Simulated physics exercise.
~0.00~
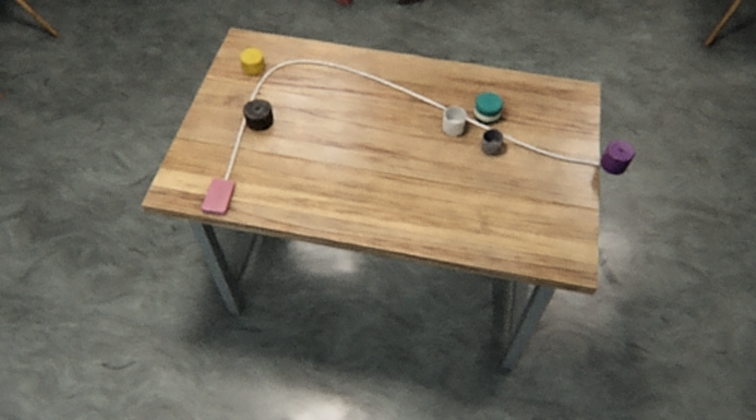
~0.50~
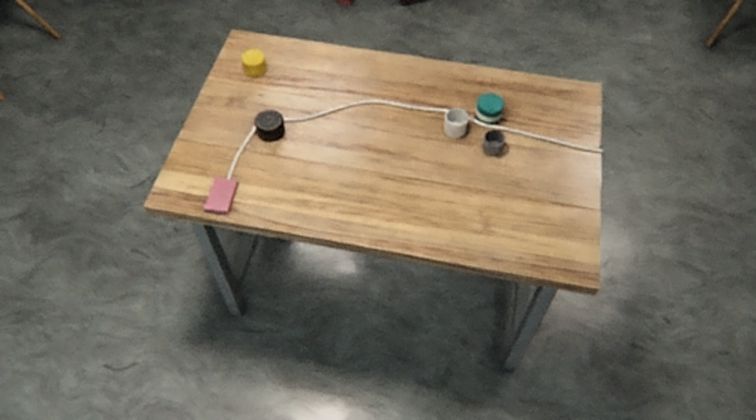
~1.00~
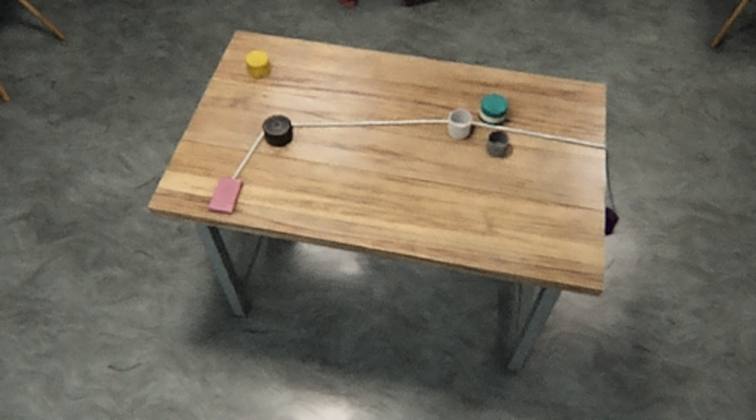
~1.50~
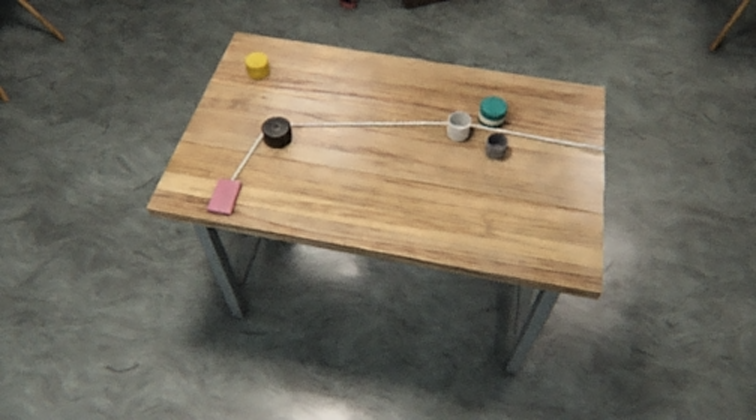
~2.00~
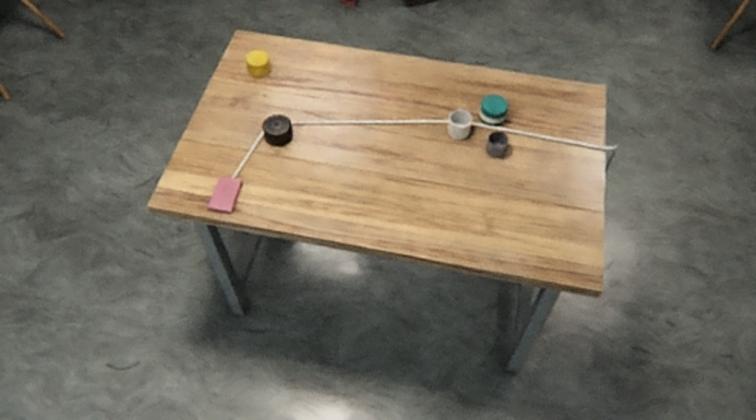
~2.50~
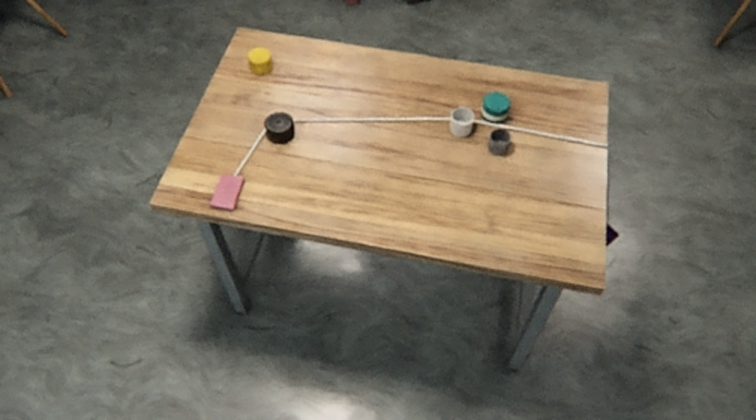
Purple speaker dropping off a wooden table's right edge, pulling its white cable taut against a shifting black tub and hanging there.
